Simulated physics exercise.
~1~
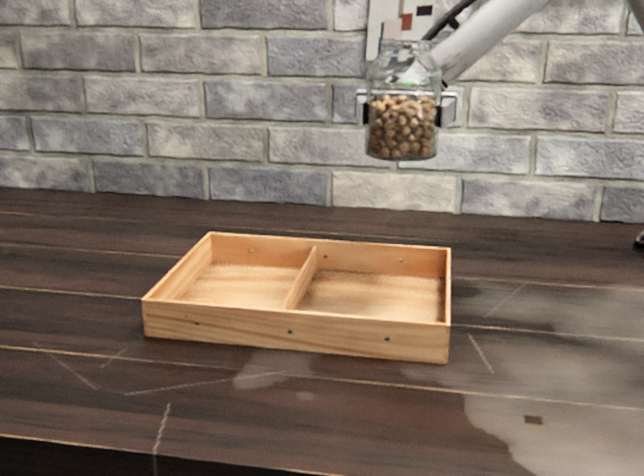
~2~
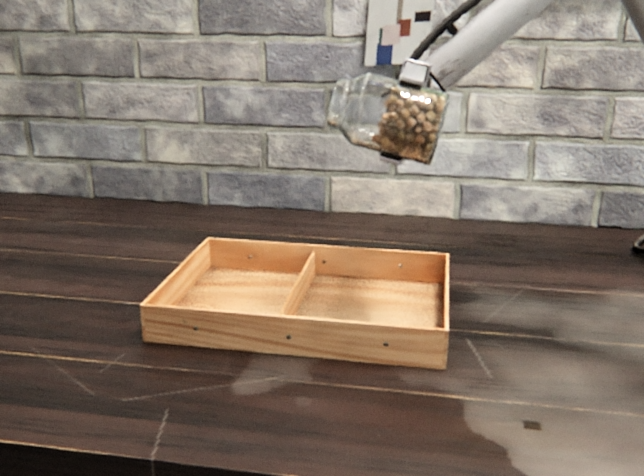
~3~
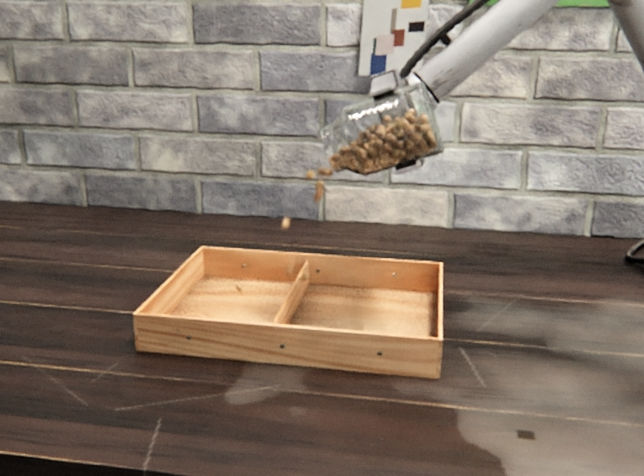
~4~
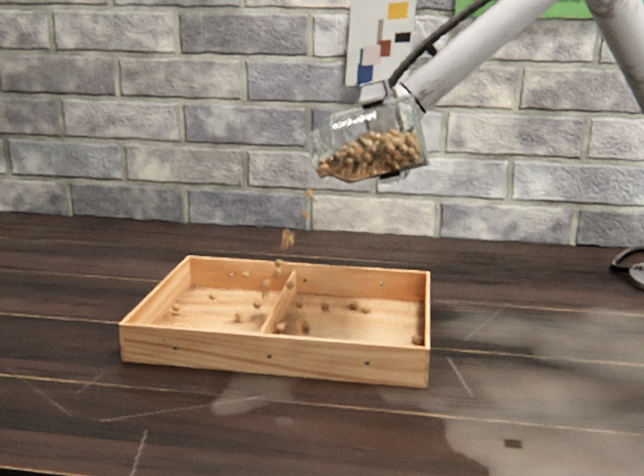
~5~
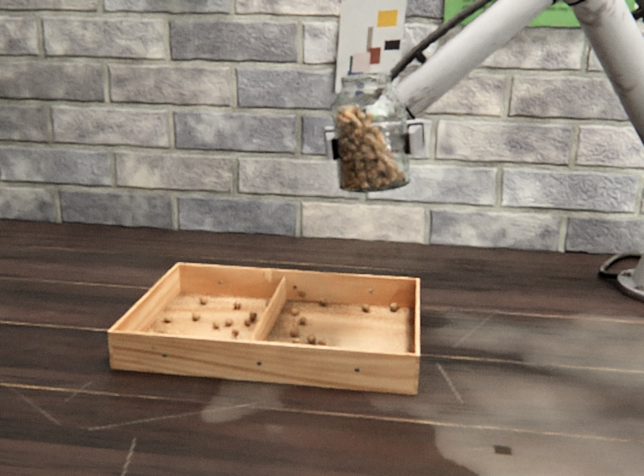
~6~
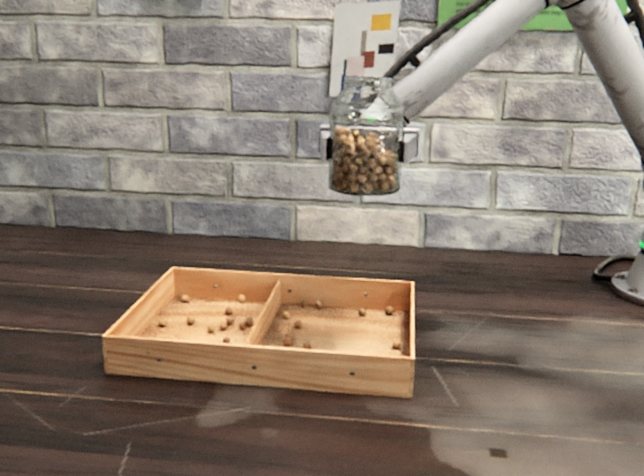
The clip opens on a robot arm holding a clear jar partly filled with small tan beads above a shallow wooden tray split in two by a divider, set on a dark plank table before a grey brick wall. The arm tips the jar to the left until its mouth points downward. Beads spill out and drop toward the tray, scattering on both sides of the divider. The arm then turns the jar back upright, ending the pour. Most of the beads remain in the jar, while a sparse scattering rests in both compartments.
